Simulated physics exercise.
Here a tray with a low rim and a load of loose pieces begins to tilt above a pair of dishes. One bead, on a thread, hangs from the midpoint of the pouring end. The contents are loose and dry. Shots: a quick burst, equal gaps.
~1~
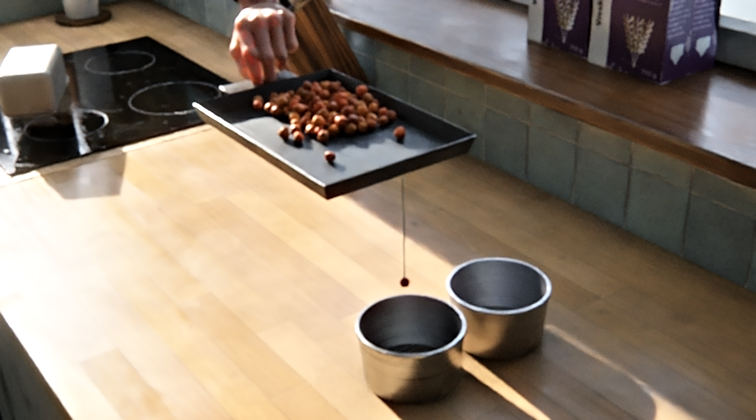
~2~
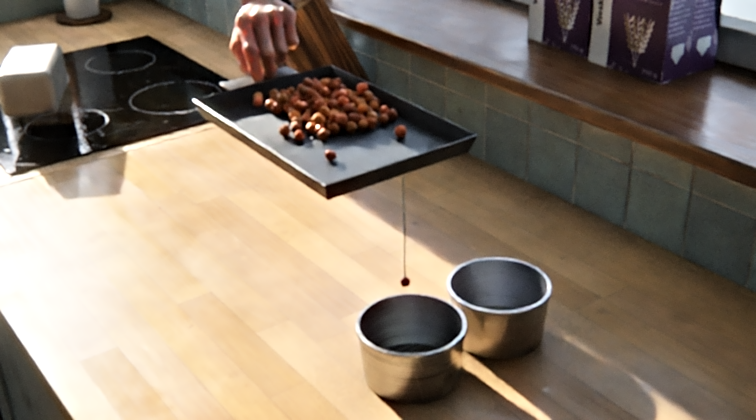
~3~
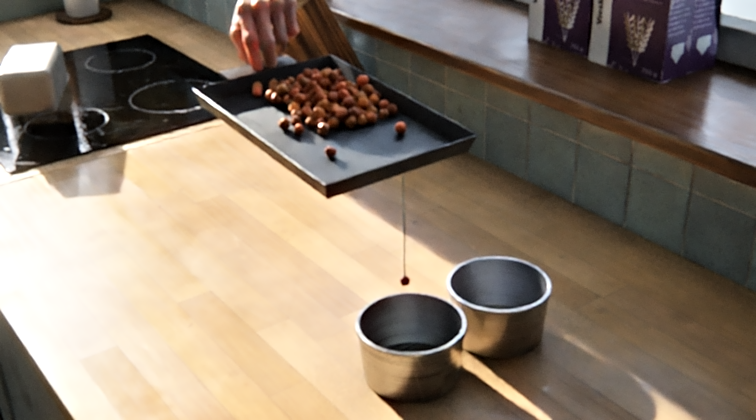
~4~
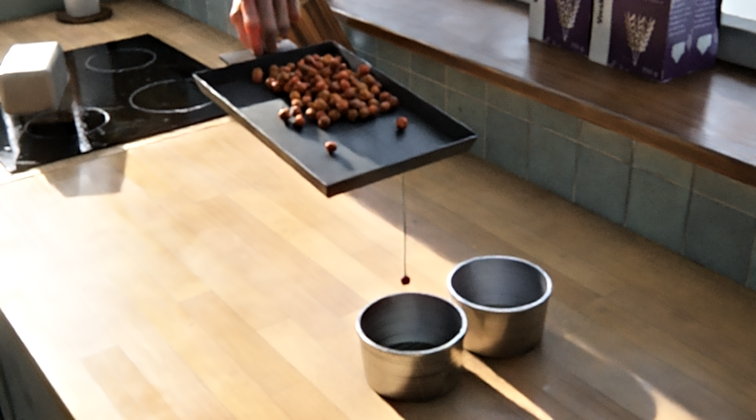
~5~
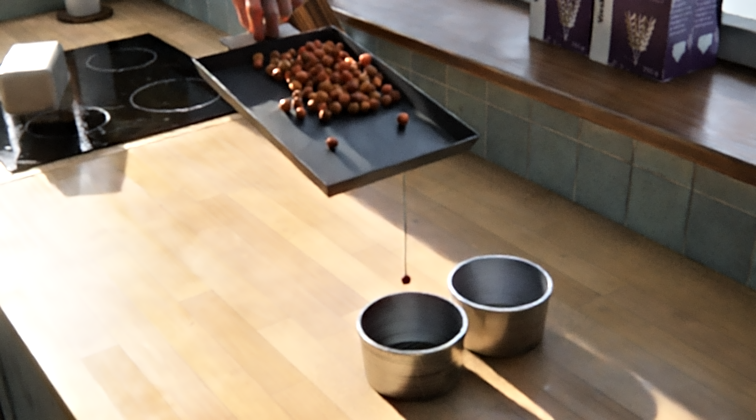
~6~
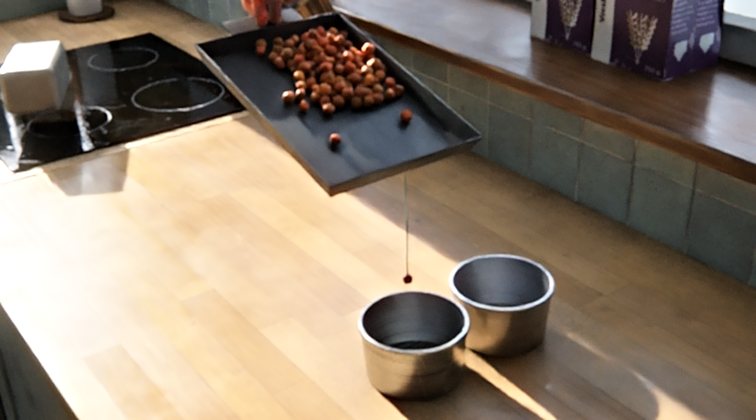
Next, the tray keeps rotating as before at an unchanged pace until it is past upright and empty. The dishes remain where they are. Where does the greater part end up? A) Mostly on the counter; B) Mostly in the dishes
B.
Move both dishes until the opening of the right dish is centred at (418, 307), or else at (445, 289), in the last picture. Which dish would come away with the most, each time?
The dish at right, then the dish at right.
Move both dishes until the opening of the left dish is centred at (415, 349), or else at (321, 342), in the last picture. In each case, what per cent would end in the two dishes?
About 80 and 50 per cent respectively.
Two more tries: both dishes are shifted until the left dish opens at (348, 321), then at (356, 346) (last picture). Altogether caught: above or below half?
At place one a lesser share; at place two the greater share.
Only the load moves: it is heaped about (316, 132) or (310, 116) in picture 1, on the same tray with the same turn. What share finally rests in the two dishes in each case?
In order, roughly 70 % and 80 %.
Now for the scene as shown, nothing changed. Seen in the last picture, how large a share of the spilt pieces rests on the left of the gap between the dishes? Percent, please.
It works out to some 40 per cent.
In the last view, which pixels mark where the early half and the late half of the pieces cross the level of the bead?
It goes through near (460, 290) first, then near (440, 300).
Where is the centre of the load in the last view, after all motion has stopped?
I'd put the middle somewhere around (434, 358).
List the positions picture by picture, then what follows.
In the first frame, corners of the pouring end near (326, 182) and (467, 135), level; middle of the load near (323, 110), coated peanuts; left dish near (444, 369); right dish near (533, 326); bead on its thread near (405, 282).
In the second frame, corners of the pouring end near (327, 181) and (468, 135), level; middle of the load near (324, 108).
In the third frame, corners of the pouring end near (327, 180) and (469, 134), tipped barely, level across its low end; middle of the load near (324, 100).
In the fourth frame, corners of the pouring end near (329, 180) and (470, 134), tipped a little, level across its low end; middle of the load near (324, 90).
In the fifth frame, corners of the pouring end near (330, 181) and (471, 134), tipped a little, level across its low end; middle of the load near (325, 79).
In the sixth frame, corners of the pouring end near (332, 181) and (474, 134), tipped clearly, level across its low end; middle of the load near (328, 69); left dish near (447, 366); right dish near (535, 323).
Shortly afterwards, tray tipped steeply; the bulk on the tray; only a few in the left dish; only a few in the right dish; only a few outside both; a little in the air.
Next, tray tipped right over; near a quarter on the tray; near a quarter in the left dish; near a quarter in the right dish; a little outside both; near a quarter in the air.
Some moments later, tray tipped past a quarter turn; near half in the left dish; near a third in the right dish; near a quarter outside both.
In the end, tray tipped past a quarter turn; near half in the left dish; near a third in the right dish; near a quarter outside both.
